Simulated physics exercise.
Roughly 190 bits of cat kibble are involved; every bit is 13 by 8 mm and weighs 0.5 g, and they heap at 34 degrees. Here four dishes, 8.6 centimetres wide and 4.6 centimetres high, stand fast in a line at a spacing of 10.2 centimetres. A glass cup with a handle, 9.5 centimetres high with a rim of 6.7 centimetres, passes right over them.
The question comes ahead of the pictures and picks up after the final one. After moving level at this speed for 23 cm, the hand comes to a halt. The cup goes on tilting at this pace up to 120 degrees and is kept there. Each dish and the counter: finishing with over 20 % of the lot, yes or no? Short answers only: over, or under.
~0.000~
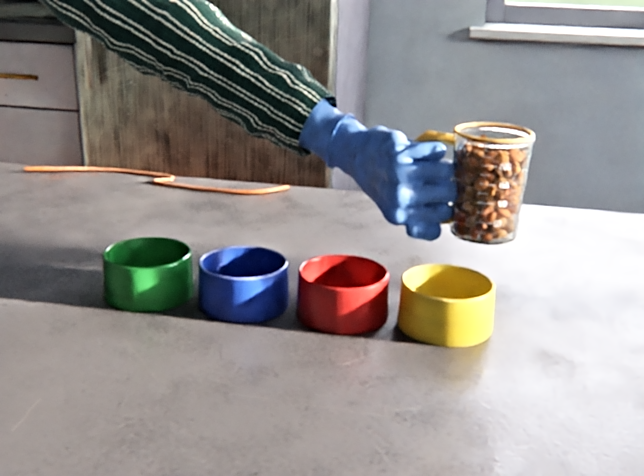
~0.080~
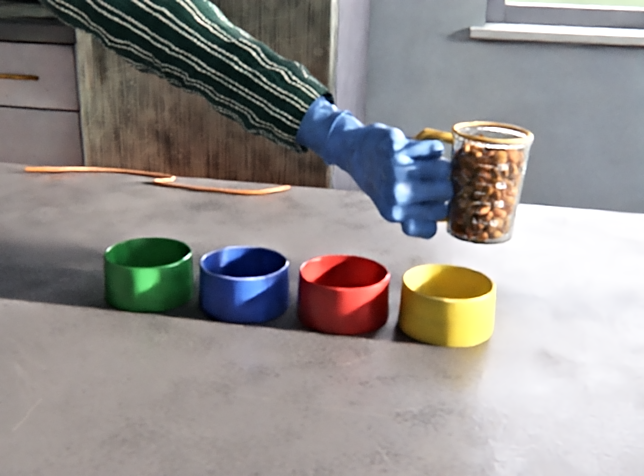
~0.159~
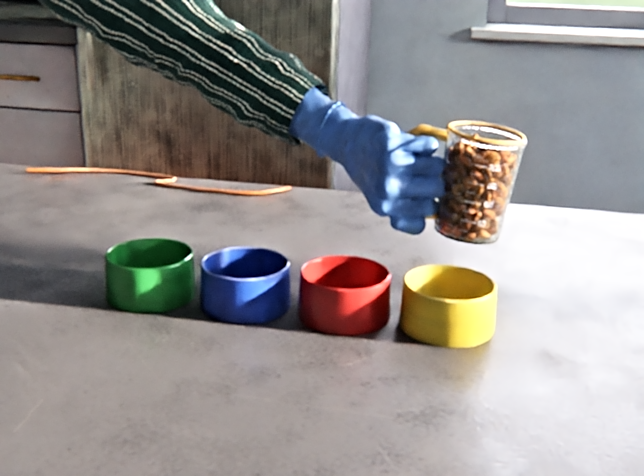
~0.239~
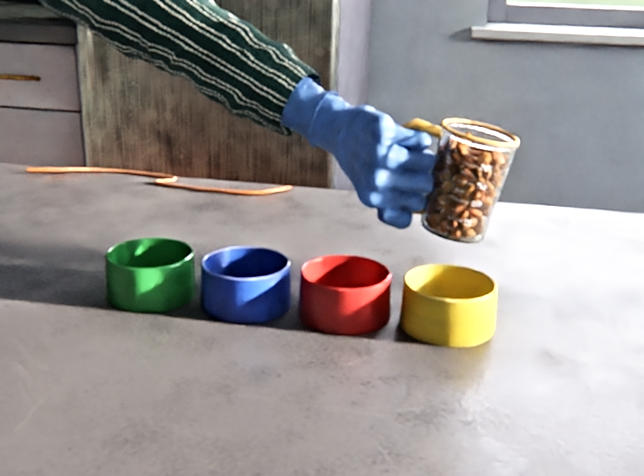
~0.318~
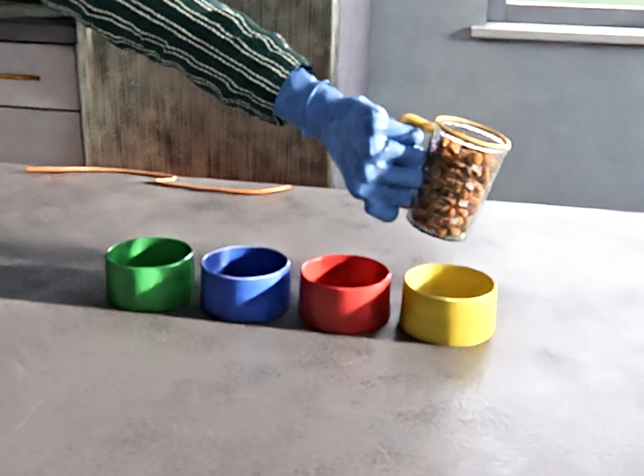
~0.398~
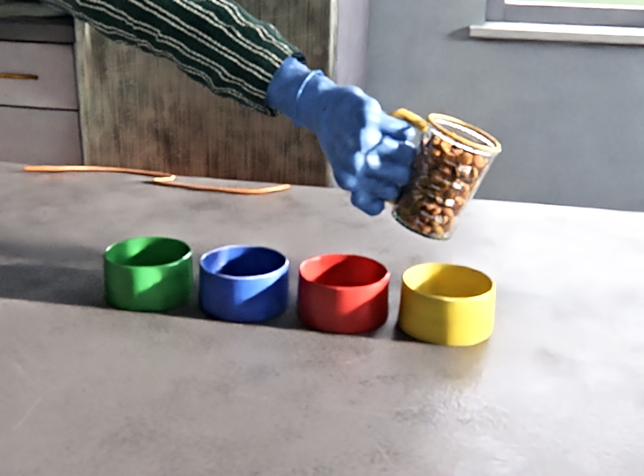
Red over. Blue under. Green under. Yellow under. Counter over.
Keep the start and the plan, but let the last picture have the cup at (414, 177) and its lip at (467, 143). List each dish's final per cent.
The red dish keeps 60, the blue one 0, the green one 0 and the yellow one 0.
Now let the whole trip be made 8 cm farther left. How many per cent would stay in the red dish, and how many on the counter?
Red 0, counter 0.
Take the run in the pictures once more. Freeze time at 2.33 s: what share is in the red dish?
By that moment, around 45 percent has got there.
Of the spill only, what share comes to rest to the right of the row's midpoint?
It's close to 50 in a hundred.
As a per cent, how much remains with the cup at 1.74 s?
Somewhere close to 90 percent.
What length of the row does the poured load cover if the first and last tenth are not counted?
Length: Approx. 8 cm.
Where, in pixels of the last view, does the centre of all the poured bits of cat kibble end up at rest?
Centre at rest, approx.: (322, 301) px.
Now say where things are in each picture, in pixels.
Cup at (488, 184), tilt 0 degrees, lip at (532, 135), moved 0.0 cm; middle of the pieces at (484, 188); yellow dish at (448, 282); red dish at (344, 272); blue dish at (244, 262); green dish at (147, 252), in the first picture.
Cup at (485, 184), tilt 2 degrees, lip at (530, 136), moved 0.3 cm; middle of the pieces at (481, 187), in the second picture.
Cup at (476, 183), tilt 6 degrees, lip at (524, 139), moved 1.2 cm; middle of the pieces at (472, 187), in the third picture.
Cup at (466, 182), tilt 10 degrees, lip at (517, 142), moved 2.2 cm; middle of the pieces at (461, 185), in the fourth picture.
Cup at (455, 180), tilt 15 degrees, lip at (508, 144), moved 3.2 cm; middle of the pieces at (449, 183), in the fifth picture.
Cup at (442, 179), tilt 20 degrees, lip at (498, 147), moved 4.2 cm; middle of the pieces at (437, 181); yellow dish at (449, 281); red dish at (344, 271); blue dish at (244, 261); green dish at (148, 252). The cup turns about 60 degrees a second and travels 12 cm a second, in the sixth picture.
After 1.20 s, tilt 66 degrees; cup holds 100 %.
After 1.74 s, tilt 98 degrees; cup holds 90 %, red 5 %.
After 2.33 s, tilt 120 degrees; cup holds 20 %, red 45 %.
In the end, at 3.1 s, red 55 %, blue 0 %, green 0 %, yellow 0 %, counter 40 %.
